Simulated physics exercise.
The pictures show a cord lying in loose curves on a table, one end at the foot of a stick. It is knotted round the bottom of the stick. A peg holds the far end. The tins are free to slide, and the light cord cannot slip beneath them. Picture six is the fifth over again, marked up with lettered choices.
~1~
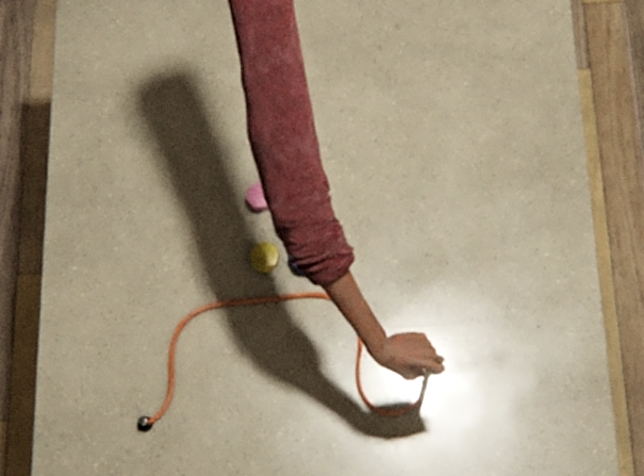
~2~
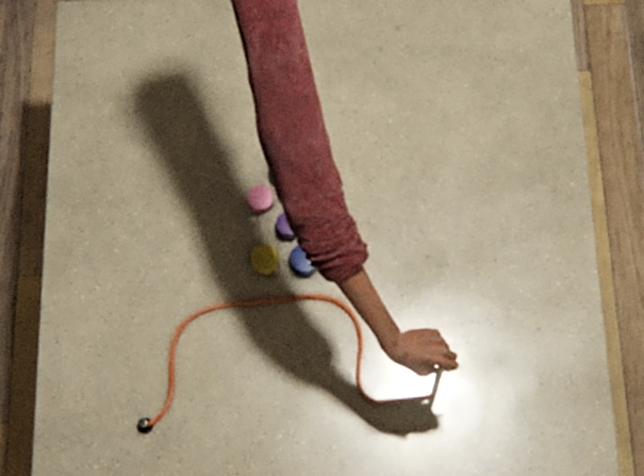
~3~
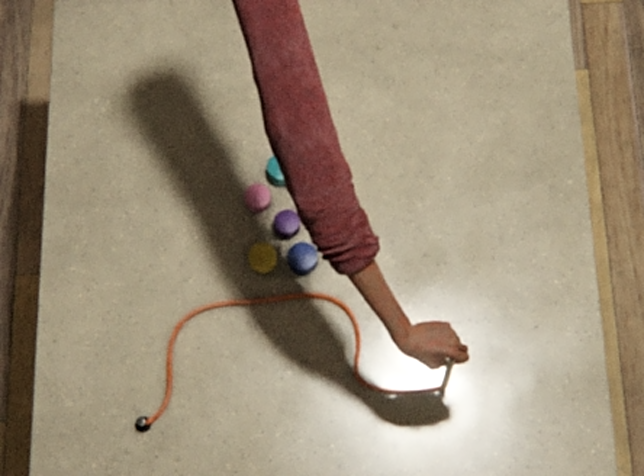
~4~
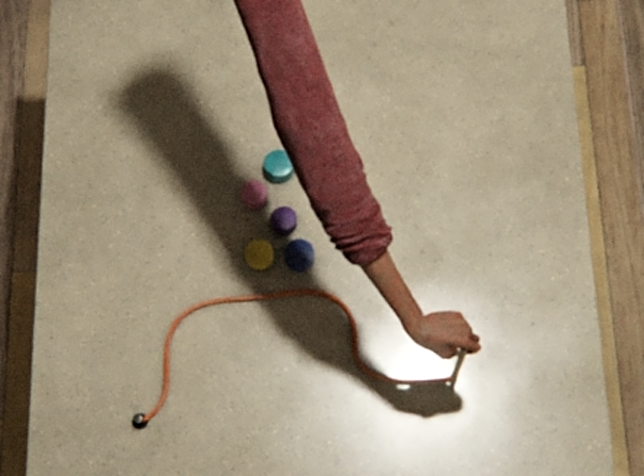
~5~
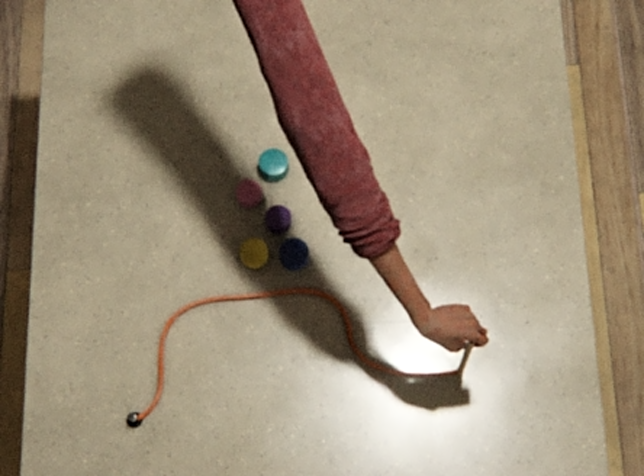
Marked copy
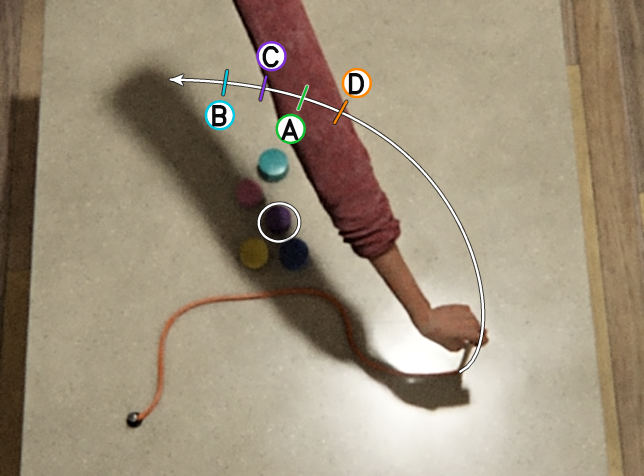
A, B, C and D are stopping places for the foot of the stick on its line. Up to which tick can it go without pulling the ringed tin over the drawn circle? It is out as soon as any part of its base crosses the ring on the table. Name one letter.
At B, and not beyond.
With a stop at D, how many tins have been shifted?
The count is none.
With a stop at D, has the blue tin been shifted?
No.
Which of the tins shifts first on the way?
The blue one.
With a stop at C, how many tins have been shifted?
By then, none.
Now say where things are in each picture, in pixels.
In the first picture, pink tin (260, 198).
In the second picture, pink tin (260, 200); peg (144, 424).
In the third picture, purple tin (287, 224); yellow tin (263, 258).
In the fourth picture, blue tin (300, 256); turquoise tin (279, 166).
In the fifth picture, pink tin (249, 194); peg (134, 418); purple tin (279, 220).
On the copy, A at (303, 98); B at (225, 83); C at (263, 88); D at (341, 112); the ring at (279, 222); the route from (460, 372) via (399, 149) to (170, 80).
On B. First, foot of the stick (459, 224); purple tin (279, 220).
Then, foot of the stick (352, 118); purple tin (279, 220).
Finally, foot of the stick (225, 83); purple tin (279, 220); blue tin (281, 248); the purple tin is still in its ring.
By contrast, A is safe but short; C is safe but short; D is safe but short.
